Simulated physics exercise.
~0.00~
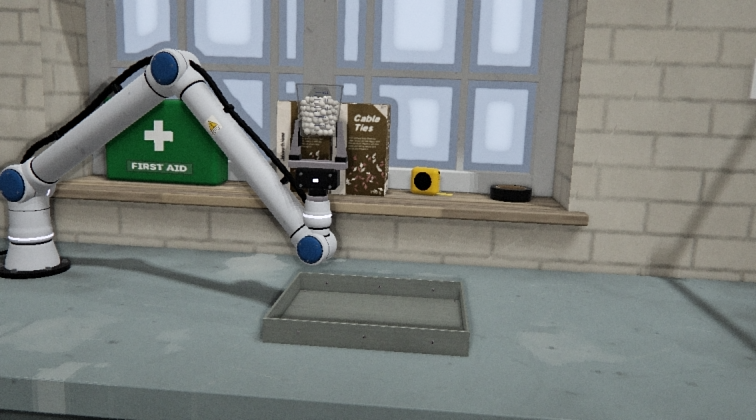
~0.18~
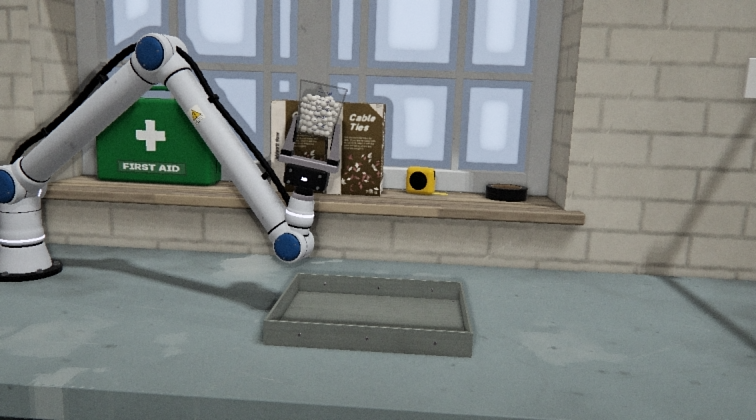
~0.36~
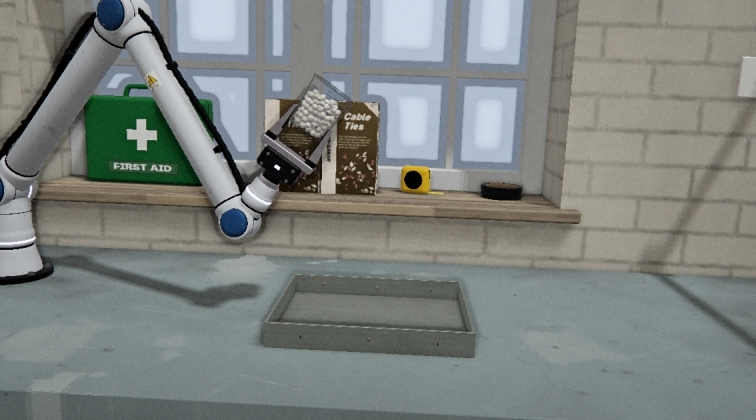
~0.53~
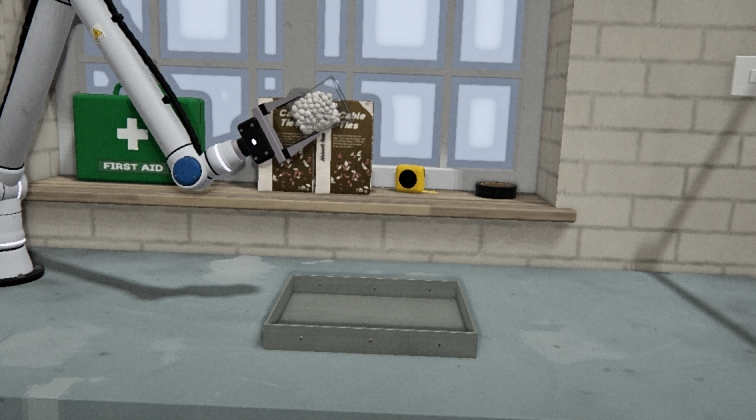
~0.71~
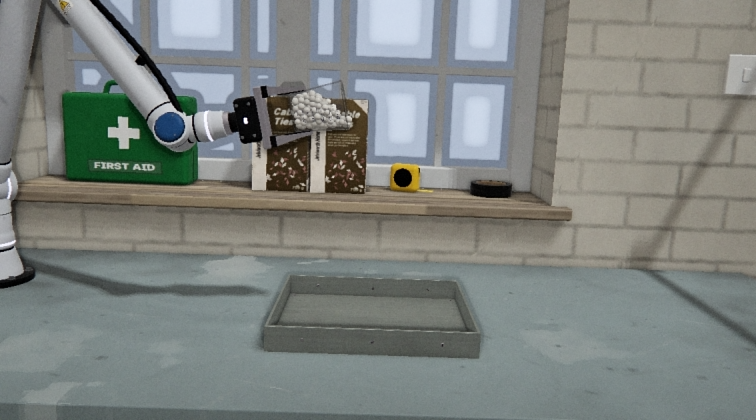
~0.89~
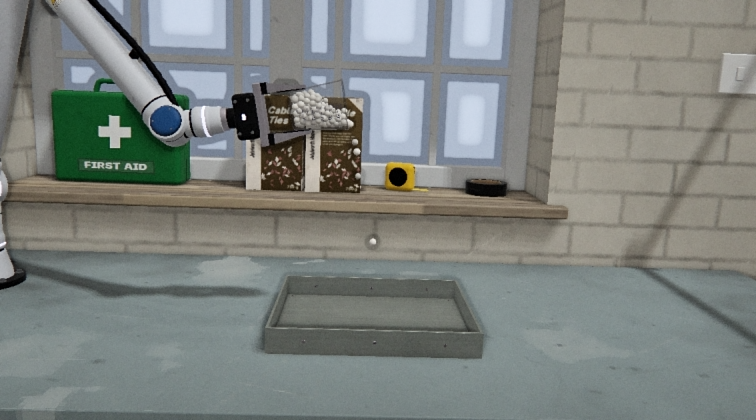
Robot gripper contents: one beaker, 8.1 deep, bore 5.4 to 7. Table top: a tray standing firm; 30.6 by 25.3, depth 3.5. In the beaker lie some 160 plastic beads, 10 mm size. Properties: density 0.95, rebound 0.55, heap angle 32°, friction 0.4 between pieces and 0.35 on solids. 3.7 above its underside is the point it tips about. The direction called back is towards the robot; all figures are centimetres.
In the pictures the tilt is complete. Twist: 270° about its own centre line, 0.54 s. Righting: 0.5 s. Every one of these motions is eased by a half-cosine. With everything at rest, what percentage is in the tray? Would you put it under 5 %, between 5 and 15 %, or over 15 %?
I would put it over 15 %.
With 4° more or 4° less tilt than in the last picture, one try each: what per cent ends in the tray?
You'd get close to 50 per cent, then close to 15 per cent.
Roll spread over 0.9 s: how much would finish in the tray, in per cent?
With that change you'd see near 35 per cent.
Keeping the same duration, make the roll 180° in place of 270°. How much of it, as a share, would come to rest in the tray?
Then roughly 25 per cent.
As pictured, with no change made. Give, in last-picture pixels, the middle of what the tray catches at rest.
Centre: Close to (397, 320).
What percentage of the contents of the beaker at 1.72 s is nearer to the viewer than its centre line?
Estimated share: About 45 %.
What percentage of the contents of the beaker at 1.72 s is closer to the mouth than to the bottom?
It comes to around 40 per cent, more or less.
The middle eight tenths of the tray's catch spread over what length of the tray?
Around 18 cm.
After 1.31 s, tipped 81°, highest piece 37 above the table; 134 in the beaker, 11 in the tray, 17 in flight or on a rim.
After 1.72 s, tipped 30°, highest piece 37 above the table; 118 in the beaker, 37 in the tray, 7 in flight or on a rim.
After 2.13 s, upright, highest piece 38 above the table; 118 in the beaker, 43 in the tray, 1 in flight or on a rim.
After 2.83 s, upright, highest piece 38 above the table; 118 in the beaker, 44 in the tray.
At rest, 118 in the beaker, 44 in the tray. That is 27 % in the tray.
